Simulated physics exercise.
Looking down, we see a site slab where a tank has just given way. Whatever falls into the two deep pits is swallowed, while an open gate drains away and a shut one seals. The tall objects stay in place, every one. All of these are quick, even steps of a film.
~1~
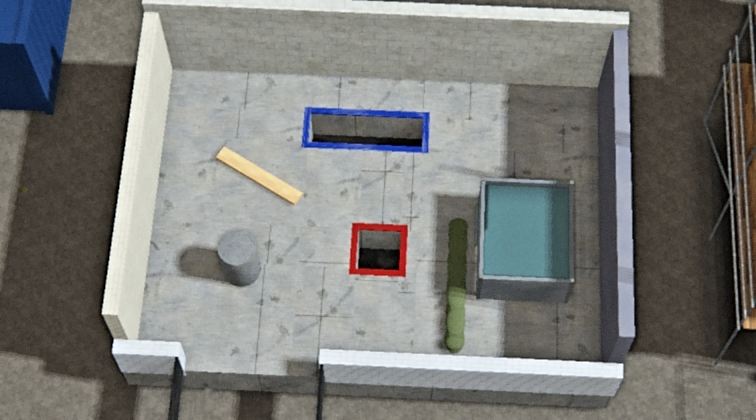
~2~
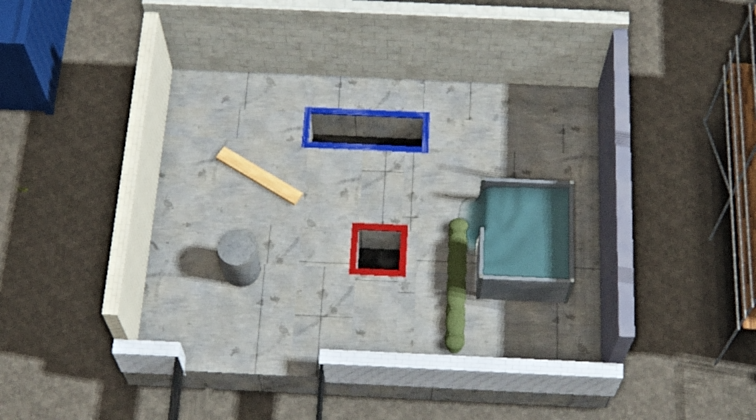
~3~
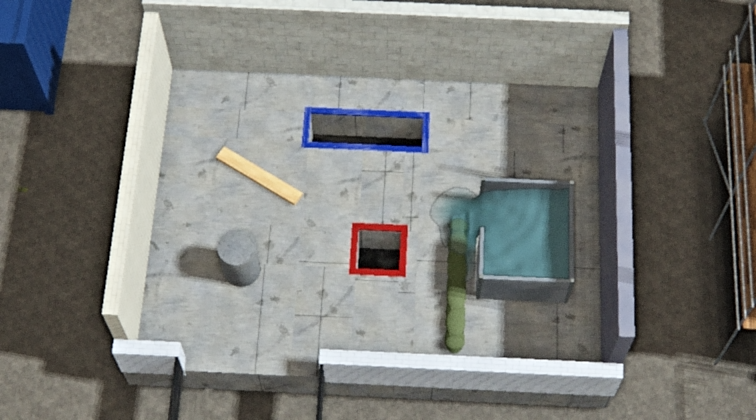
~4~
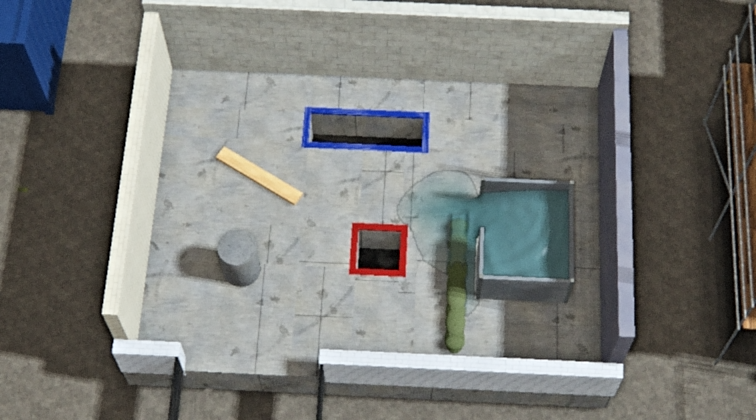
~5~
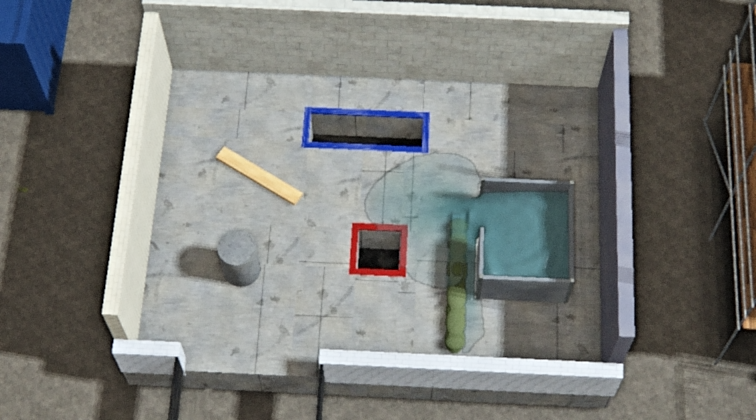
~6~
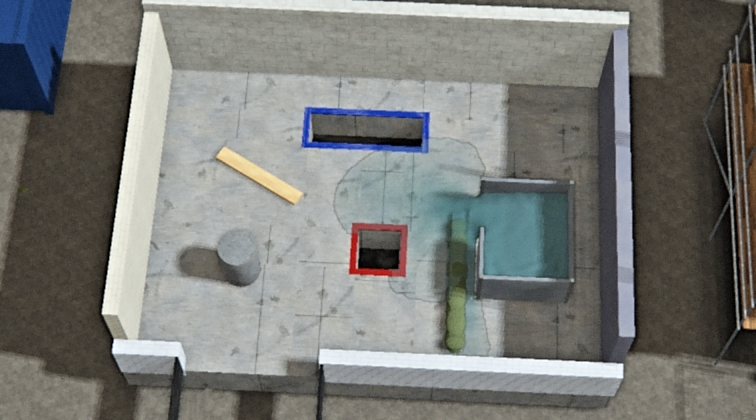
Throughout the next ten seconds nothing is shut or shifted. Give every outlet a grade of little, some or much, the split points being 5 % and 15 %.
Grades: Gate - little; red pit - some; blue pit - much.
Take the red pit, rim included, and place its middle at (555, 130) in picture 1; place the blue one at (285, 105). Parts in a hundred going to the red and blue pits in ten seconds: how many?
Split: Red 2 %, blue 35 %.
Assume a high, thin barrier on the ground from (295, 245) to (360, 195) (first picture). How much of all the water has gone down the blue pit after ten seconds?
Blue: About 35 %.
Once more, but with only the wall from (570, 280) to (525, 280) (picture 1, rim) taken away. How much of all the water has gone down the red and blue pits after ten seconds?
Red 2 %, blue 12 %.
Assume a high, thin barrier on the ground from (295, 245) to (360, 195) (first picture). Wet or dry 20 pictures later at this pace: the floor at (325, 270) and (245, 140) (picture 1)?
Result, in the order given: Swamped / swamped.
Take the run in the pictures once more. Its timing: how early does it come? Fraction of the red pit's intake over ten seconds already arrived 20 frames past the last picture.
Roughly 75 percent.
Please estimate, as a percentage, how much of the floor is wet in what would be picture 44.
I'd estimate some 70 per cent.
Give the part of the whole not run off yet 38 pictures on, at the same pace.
I'd estimate close to 66 per cent.
A moment on, water covers 30 % of the floor; the gate 0 %, the red pit 4 %, the blue pit 4 %.
Next, water covers 45 % of the floor; the gate 0 %, the red pit 6 %, the blue pit 11 %.
Then, water covers 50 % of the floor; the gate 0 %, the red pit 8 %, the blue pit 17 %.
Later, water covers 70 % of the floor; the gate 1 %, the red pit 9 %, the blue pit 24 %.
In the end, water covers 80 % of the floor; the gate 2 %, the red pit 10 %, the blue pit 31 %.
